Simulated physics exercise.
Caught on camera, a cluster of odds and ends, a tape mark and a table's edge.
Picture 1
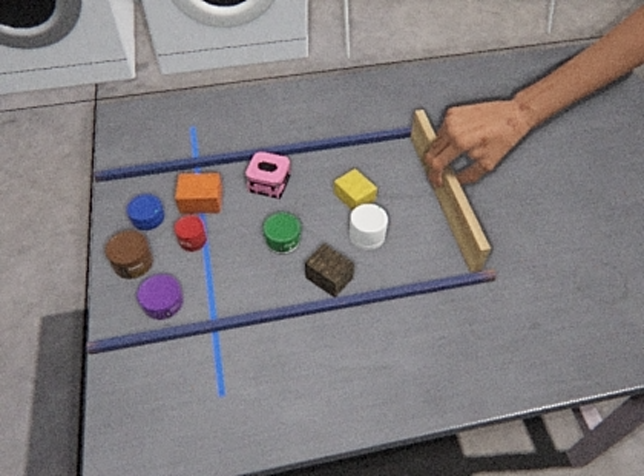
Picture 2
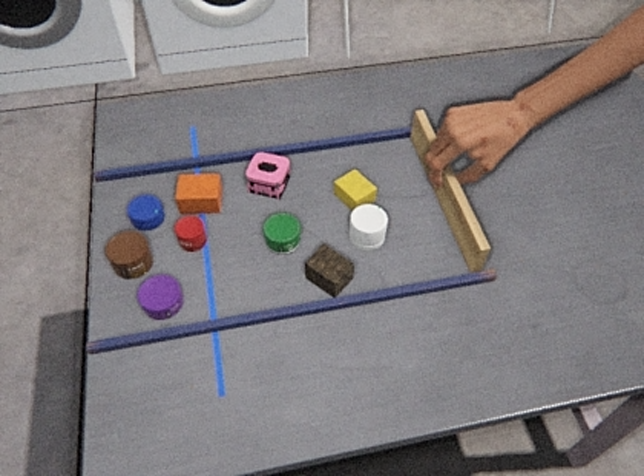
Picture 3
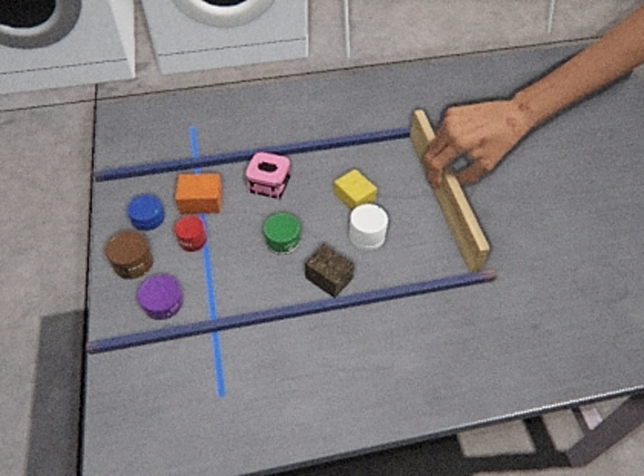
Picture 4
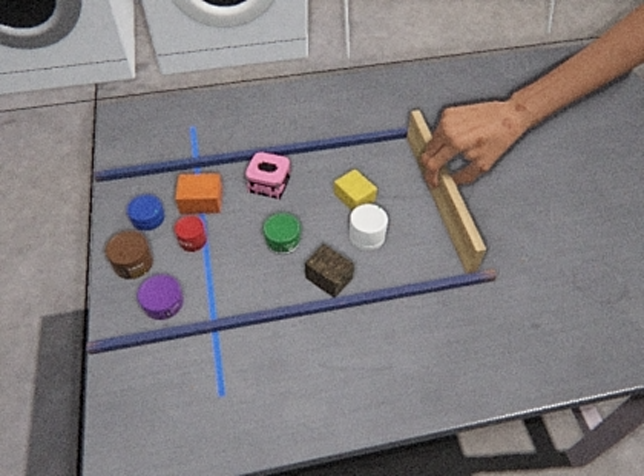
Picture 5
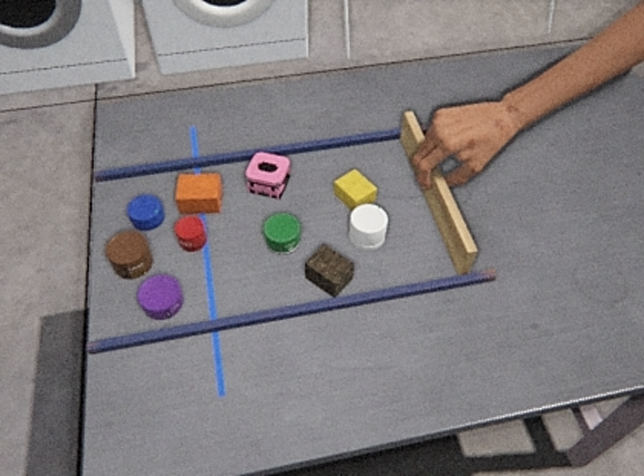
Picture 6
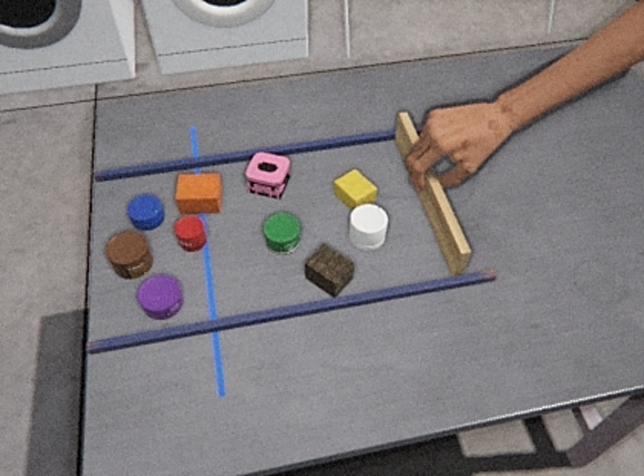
A hand slides a wooden board slightly left along a table toward scattered colourful objects.
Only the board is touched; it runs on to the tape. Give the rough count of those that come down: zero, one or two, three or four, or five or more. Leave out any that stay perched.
Outcome: The number that fall off is zero.
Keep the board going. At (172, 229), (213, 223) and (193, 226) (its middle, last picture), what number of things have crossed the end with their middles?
It would be 1, 0 and 0.
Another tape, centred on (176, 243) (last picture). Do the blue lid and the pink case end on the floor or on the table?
The blue lid drops off; the pink case survives.
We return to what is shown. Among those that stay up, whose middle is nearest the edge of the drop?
It is the blue lid.
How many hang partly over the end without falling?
The number is 0.
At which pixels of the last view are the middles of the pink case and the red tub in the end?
The pink case at (180, 175), the red tub at (132, 235).
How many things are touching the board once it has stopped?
That makes 4.
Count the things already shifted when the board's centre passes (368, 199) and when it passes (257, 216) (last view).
2 and 7.
Soon after, none off yet; brown tub at rest near (130, 256); blue lid at rest near (146, 213); purple tub at rest near (161, 297).
In the end, the number that fall off is zero.
